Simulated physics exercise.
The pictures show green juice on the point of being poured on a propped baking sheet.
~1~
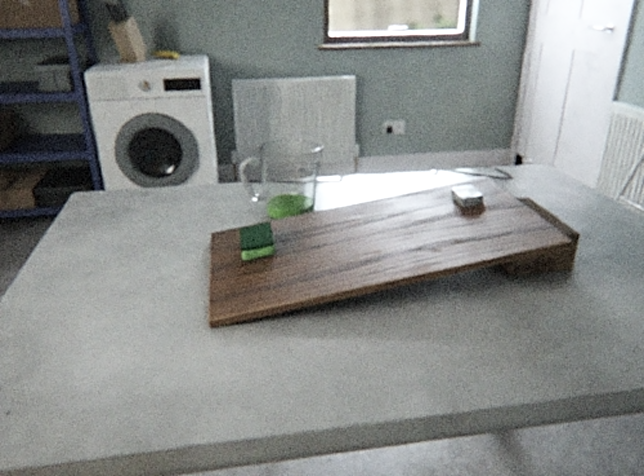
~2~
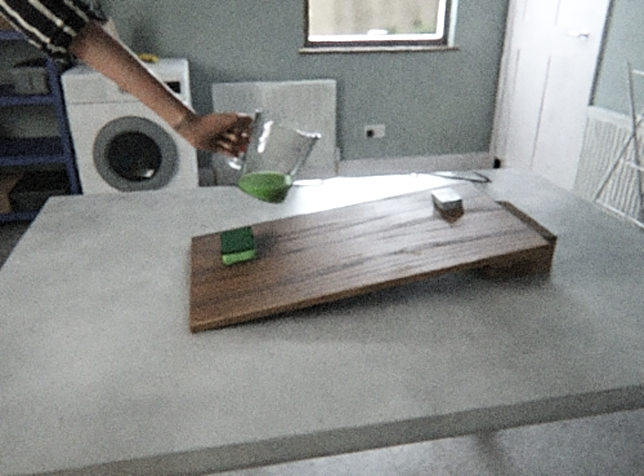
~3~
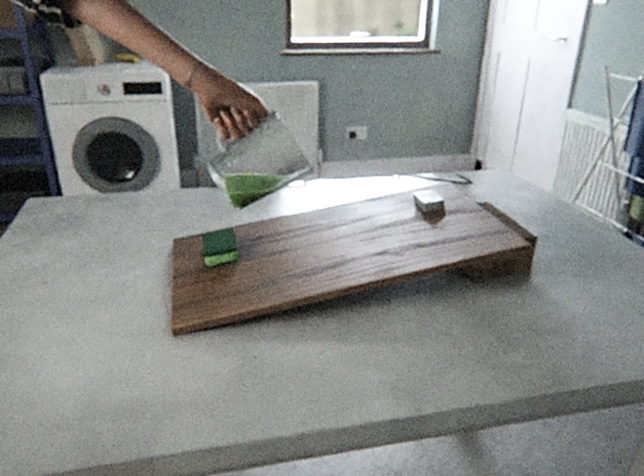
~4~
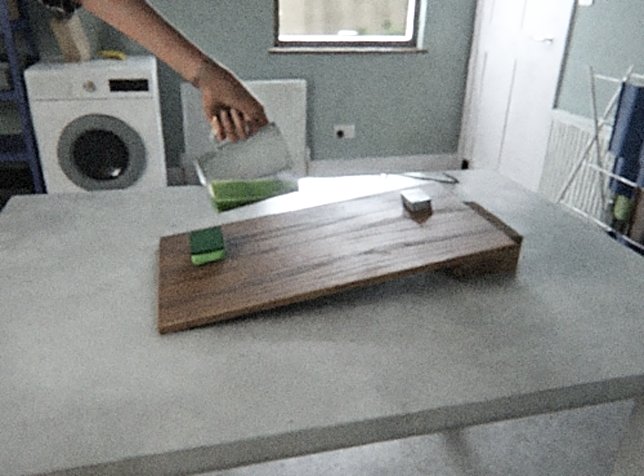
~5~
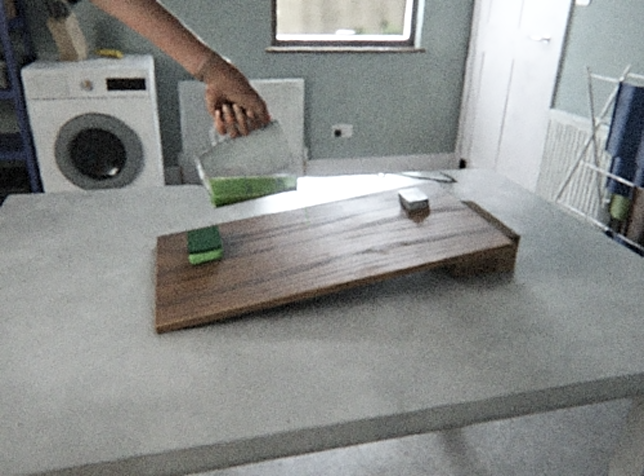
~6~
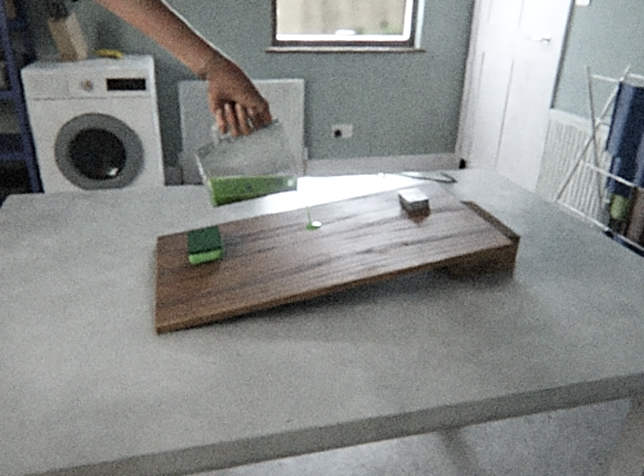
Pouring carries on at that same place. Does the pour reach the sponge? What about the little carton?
Sponge: Yes; little carton: No.
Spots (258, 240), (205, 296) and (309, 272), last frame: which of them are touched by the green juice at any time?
The opening spot comes out in the spill, the second out of the spill, the closing one out of the spill.
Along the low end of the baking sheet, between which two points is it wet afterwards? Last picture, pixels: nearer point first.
Near: (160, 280); far: (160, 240).
Next, it runs down to the left; the sponge is clear of it; the little carton is clear of it.
After that, it runs down to the left and off the end; the sponge is in it; the little carton is clear of it.
Finally, it runs down to the left and off the end; the sponge is in it; the little carton is clear of it.
